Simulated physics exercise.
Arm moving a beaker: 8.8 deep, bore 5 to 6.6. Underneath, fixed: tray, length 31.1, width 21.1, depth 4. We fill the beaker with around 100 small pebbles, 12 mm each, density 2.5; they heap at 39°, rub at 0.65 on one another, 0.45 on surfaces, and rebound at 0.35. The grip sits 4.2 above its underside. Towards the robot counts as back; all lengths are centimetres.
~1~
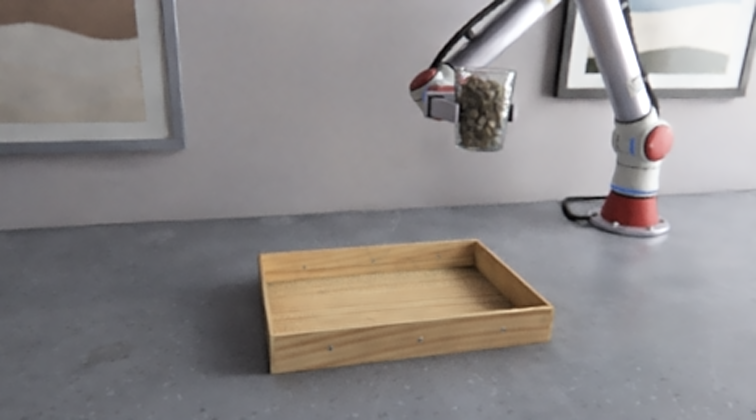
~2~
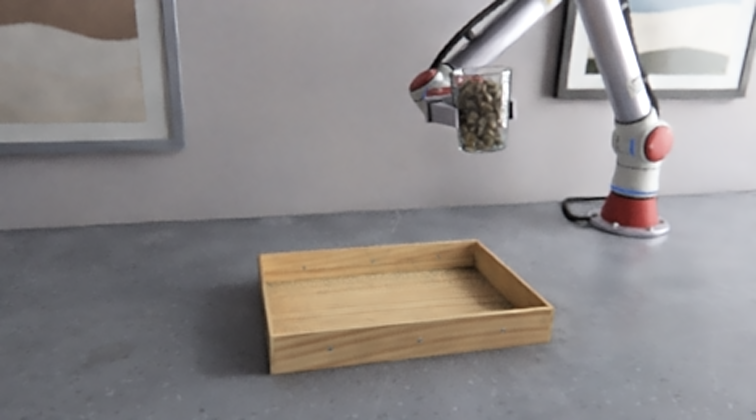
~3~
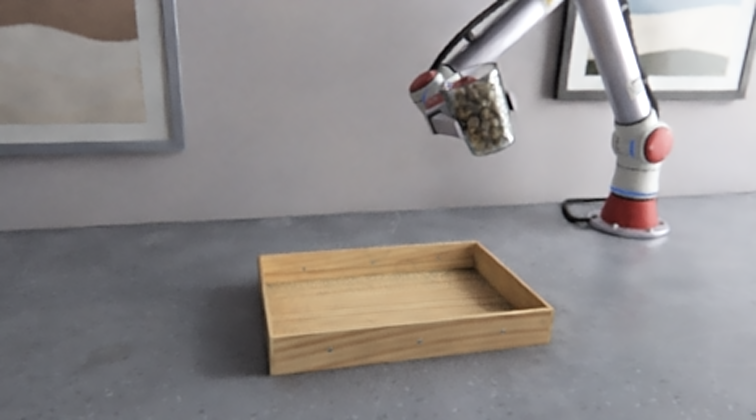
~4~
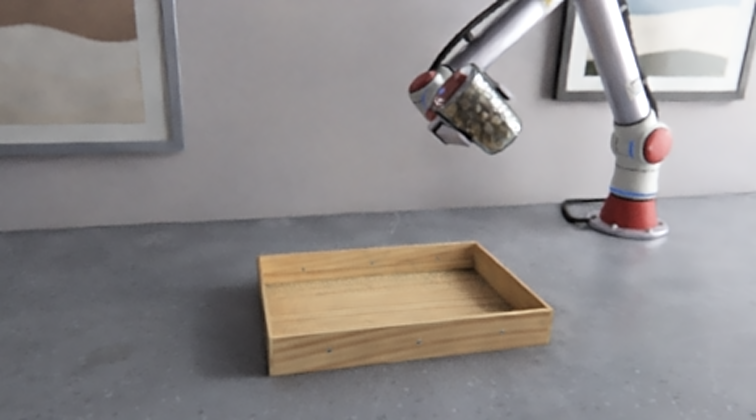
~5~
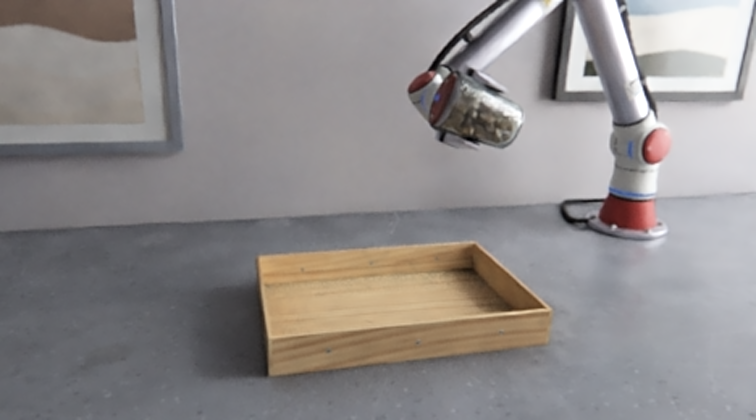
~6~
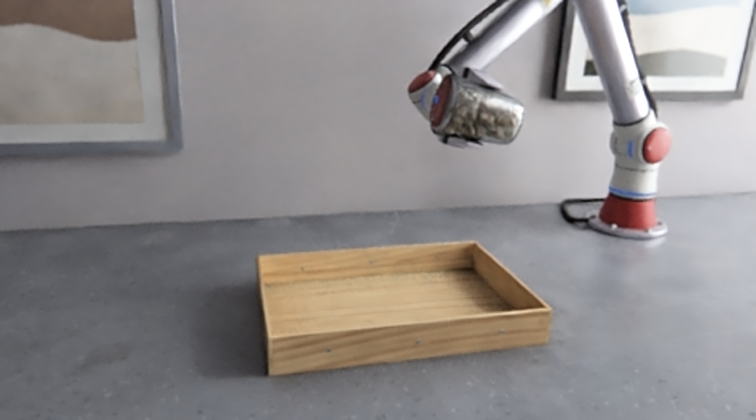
A robot arm with red joints, mounted at the right, holds a clear beaker of small brownish-grey pebbles above a grey speckled tabletop. The fixed, slightly raised view shows an empty shallow wooden tray in the middle and framed artwork on the pale wall behind. The beaker starts upright, then the arm steadily tilts it until it lies nearly sideways, the pebbles shifting inside while everything else stays still.
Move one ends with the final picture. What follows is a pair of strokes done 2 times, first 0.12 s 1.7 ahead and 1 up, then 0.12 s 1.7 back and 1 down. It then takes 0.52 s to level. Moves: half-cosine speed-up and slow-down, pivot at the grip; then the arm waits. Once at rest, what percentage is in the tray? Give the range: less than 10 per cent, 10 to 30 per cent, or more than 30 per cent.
The share is 10 to 30 per cent.
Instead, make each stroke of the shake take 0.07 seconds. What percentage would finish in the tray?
50 %.
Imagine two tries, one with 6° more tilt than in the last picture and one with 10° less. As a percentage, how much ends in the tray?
First try around 20 %, second around 5 %.
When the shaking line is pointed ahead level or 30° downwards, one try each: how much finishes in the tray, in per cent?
Result: Approx. 10 % and 5 %, one try each.
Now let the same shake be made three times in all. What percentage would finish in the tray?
That share would be near 20 percent.
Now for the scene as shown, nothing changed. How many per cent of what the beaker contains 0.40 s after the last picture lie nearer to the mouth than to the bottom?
Close to 50 in a hundred.
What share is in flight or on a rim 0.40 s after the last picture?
Reading at that time: Some 1 per cent.
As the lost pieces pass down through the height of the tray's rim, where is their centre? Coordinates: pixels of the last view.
Close to pixel (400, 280).
Then, 0.40 s later, tilted 76° forward, highest piece 28 above the table; 89 in the beaker, 5 in the tray, 1 in flight or on a rim.
Then, 0.80 s later, tilted 25° forward, highest piece 28 above the table; 80 in the beaker, 14 in the tray, 1 in flight or on a rim.
Then, 1.20 s later, level, highest piece 29 above the table; 80 in the beaker, 15 in the tray.
Then, 2.25 s later, level, highest piece 29 above the table; 80 in the beaker, 15 in the tray.
At rest, 80 in the beaker, 15 in the tray. That is 16 % in the tray.
